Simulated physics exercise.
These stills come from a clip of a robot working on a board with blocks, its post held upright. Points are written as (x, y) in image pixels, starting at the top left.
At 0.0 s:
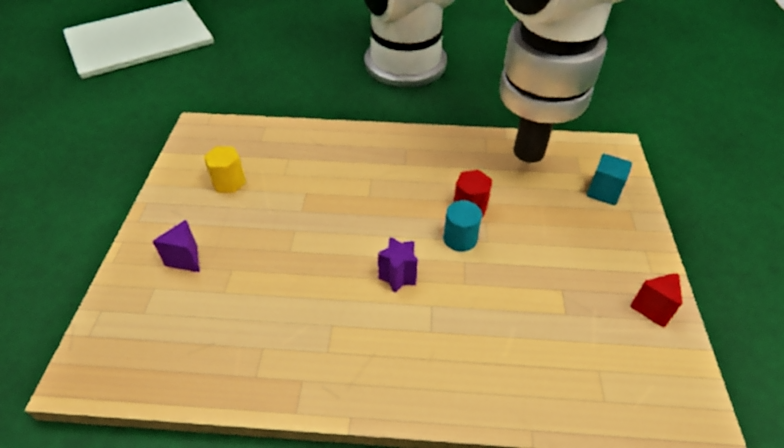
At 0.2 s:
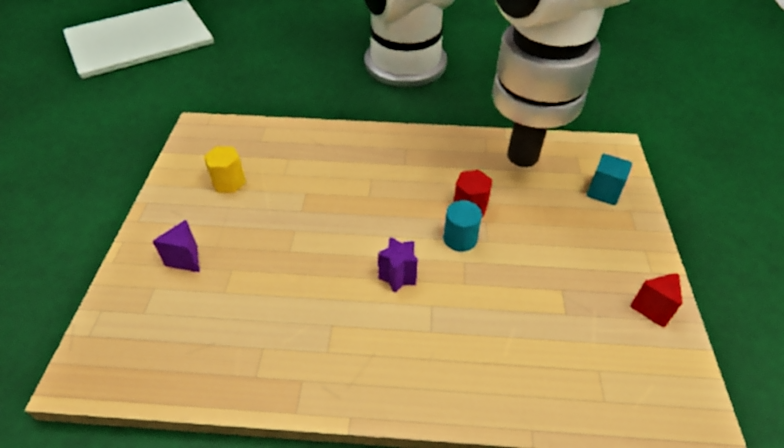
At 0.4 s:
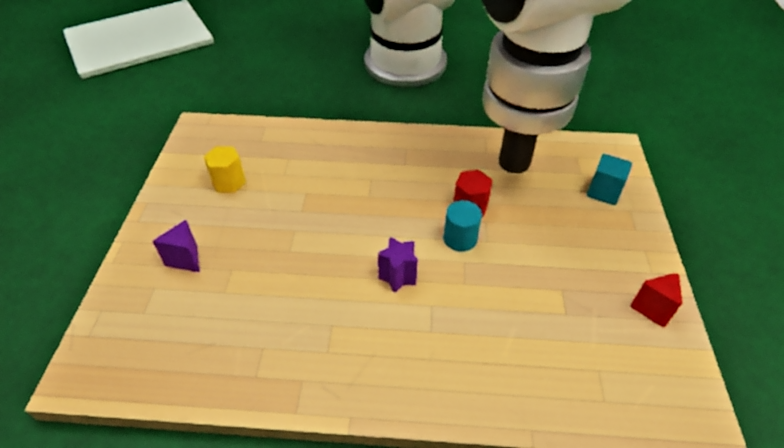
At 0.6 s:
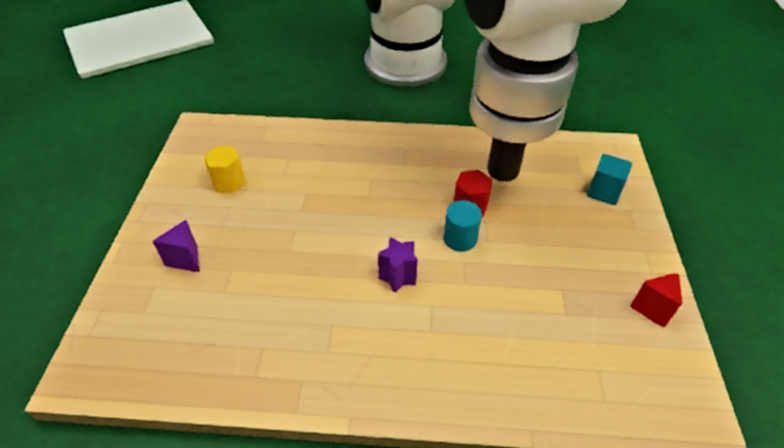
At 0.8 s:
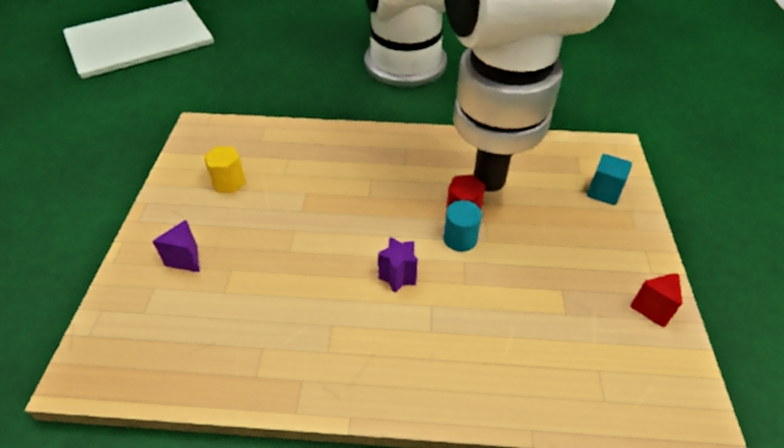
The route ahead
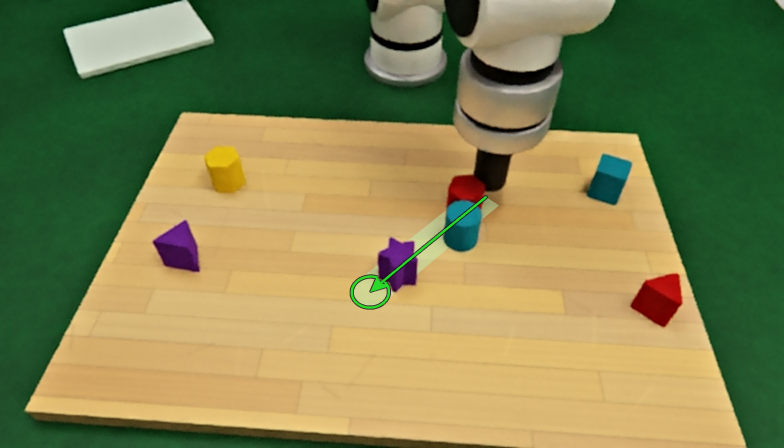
The clip opens on a robot arm holding a dark post over a wooden board scattered with coloured blocks, including a purple star and a turquoise cylinder. The arm moves the post left and toward the viewer, then nudges the red six-sided block slightly left behind the turquoise cylinder.
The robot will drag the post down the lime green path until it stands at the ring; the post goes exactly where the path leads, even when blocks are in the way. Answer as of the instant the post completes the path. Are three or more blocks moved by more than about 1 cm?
It seems so.
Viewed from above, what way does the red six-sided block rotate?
Prediction: Clockwise.
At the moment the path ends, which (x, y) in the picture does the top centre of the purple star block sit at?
By then it is at (362, 296).
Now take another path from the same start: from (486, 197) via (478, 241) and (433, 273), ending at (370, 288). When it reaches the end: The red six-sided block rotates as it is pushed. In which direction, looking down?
Spin direction: Clockwise.
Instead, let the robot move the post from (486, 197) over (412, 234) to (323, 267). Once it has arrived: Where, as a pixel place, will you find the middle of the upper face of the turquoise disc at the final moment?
At (454, 227).
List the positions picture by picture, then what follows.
The first picture shows post's lower end at (529, 154); purple star block at (399, 251); turquoise disc at (464, 213); red six-sided block at (474, 181).
The second picture shows post at (523, 158); blocks still.
The third picture shows post at (514, 164); blocks still.
The fourth picture shows post at (503, 172); blocks still.
The fifth picture shows post at (489, 182); purple star block at (399, 251); turquoise disc at (464, 213); red six-sided block at (467, 186).
Drawn move, straight from (486, 197) to (370, 292).
On the path given first. One third of the way, post at (453, 210); turquoise disc at (453, 226); red six-sided block at (421, 208), turned 30° clockwise.
Two thirds of the way, post at (413, 242); purple star block at (393, 258), turned 15° anticlockwise; turquoise disc at (441, 253); red six-sided block at (376, 226), turned 80° clockwise.
At the end, post at (370, 277); purple star block at (362, 296), turned 75° anticlockwise; turquoise disc at (440, 254); red six-sided block at (359, 234), turned 145° clockwise.
